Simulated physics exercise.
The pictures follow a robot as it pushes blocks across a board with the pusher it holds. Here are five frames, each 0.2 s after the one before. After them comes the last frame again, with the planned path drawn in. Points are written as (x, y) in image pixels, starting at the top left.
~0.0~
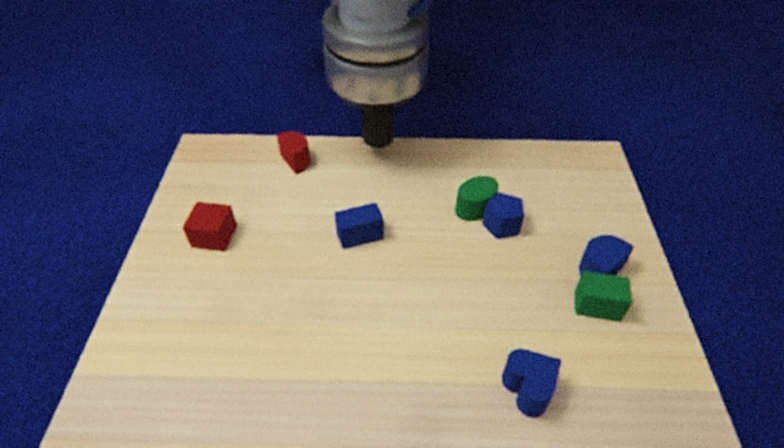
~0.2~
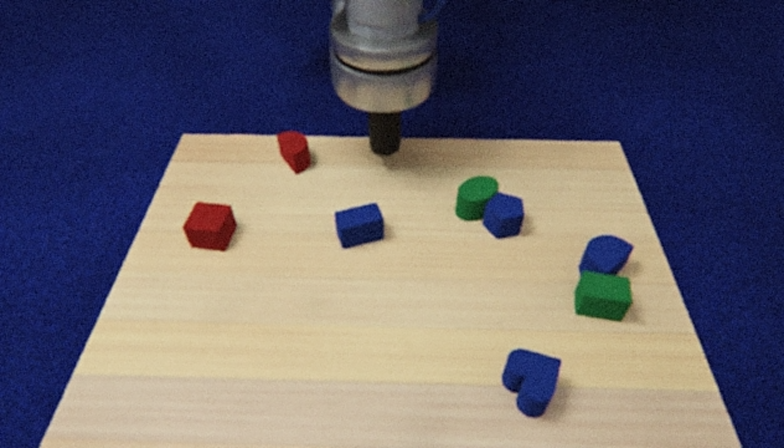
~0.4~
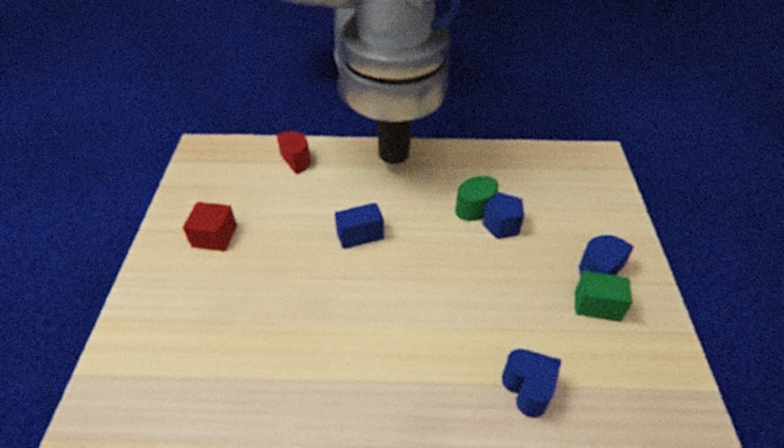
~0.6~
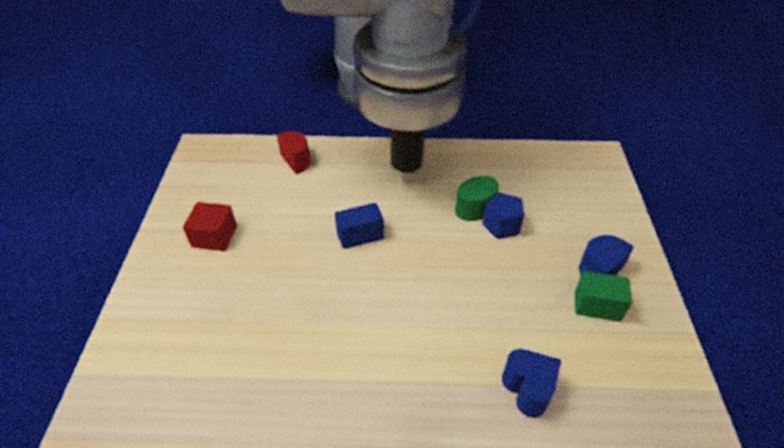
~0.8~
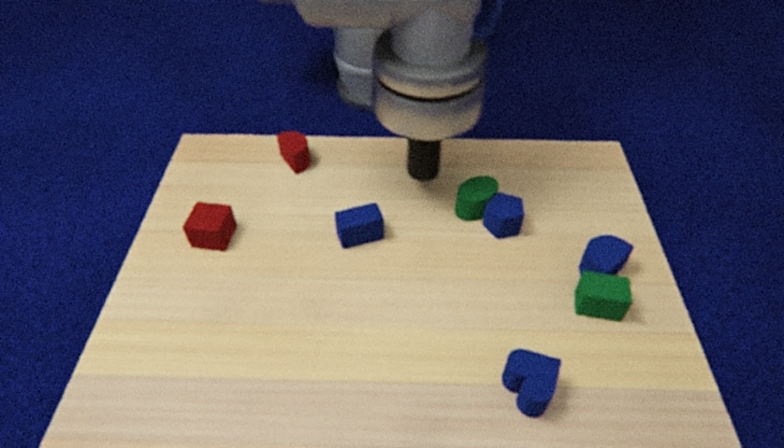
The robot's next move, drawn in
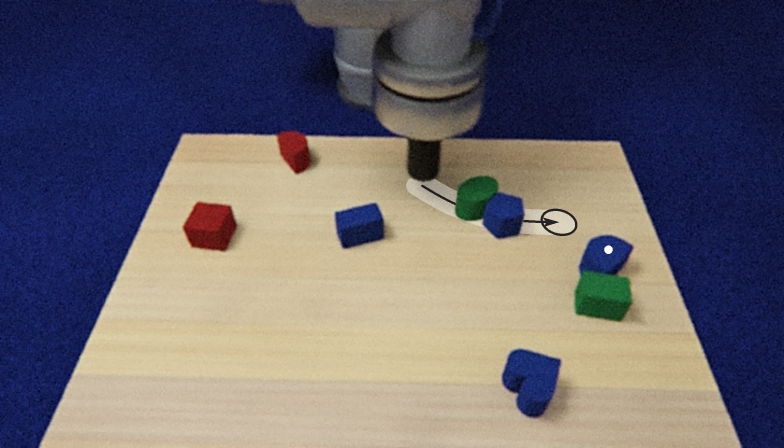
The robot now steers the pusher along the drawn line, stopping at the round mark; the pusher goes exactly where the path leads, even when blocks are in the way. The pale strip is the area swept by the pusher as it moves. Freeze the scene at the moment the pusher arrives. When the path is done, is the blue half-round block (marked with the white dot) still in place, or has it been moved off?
At the end of the path, the blue half-round block has moved off its old spot.
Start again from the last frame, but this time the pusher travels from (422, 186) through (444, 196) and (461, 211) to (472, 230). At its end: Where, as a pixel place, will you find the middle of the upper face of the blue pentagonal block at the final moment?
Its top face will be centred at roughly (545, 219).
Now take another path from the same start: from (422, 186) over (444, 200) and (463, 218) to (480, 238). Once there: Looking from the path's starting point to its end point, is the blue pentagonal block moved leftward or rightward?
Left.
The drawn path runs from (422, 186) via (461, 207) and (509, 219), ending at (559, 222); the dot is on the blue half-round block.
On the path given first. One third of the way, pusher at (464, 192); green elliptical block at (499, 193), turned 15° anticlockwise; blue pentagonal block at (527, 211), turned 15° clockwise.
Two thirds of the way, pusher at (513, 205); green elliptical block at (550, 208); blue pentagonal block at (576, 230), turned 25° clockwise.
At the end, pusher at (564, 207); green elliptical block at (600, 220), turned 30° clockwise; blue pentagonal block at (607, 247), turned 55° clockwise; green oblong at (611, 290), turned 25° clockwise; blue half-round block at (642, 271), turned 20° anticlockwise.
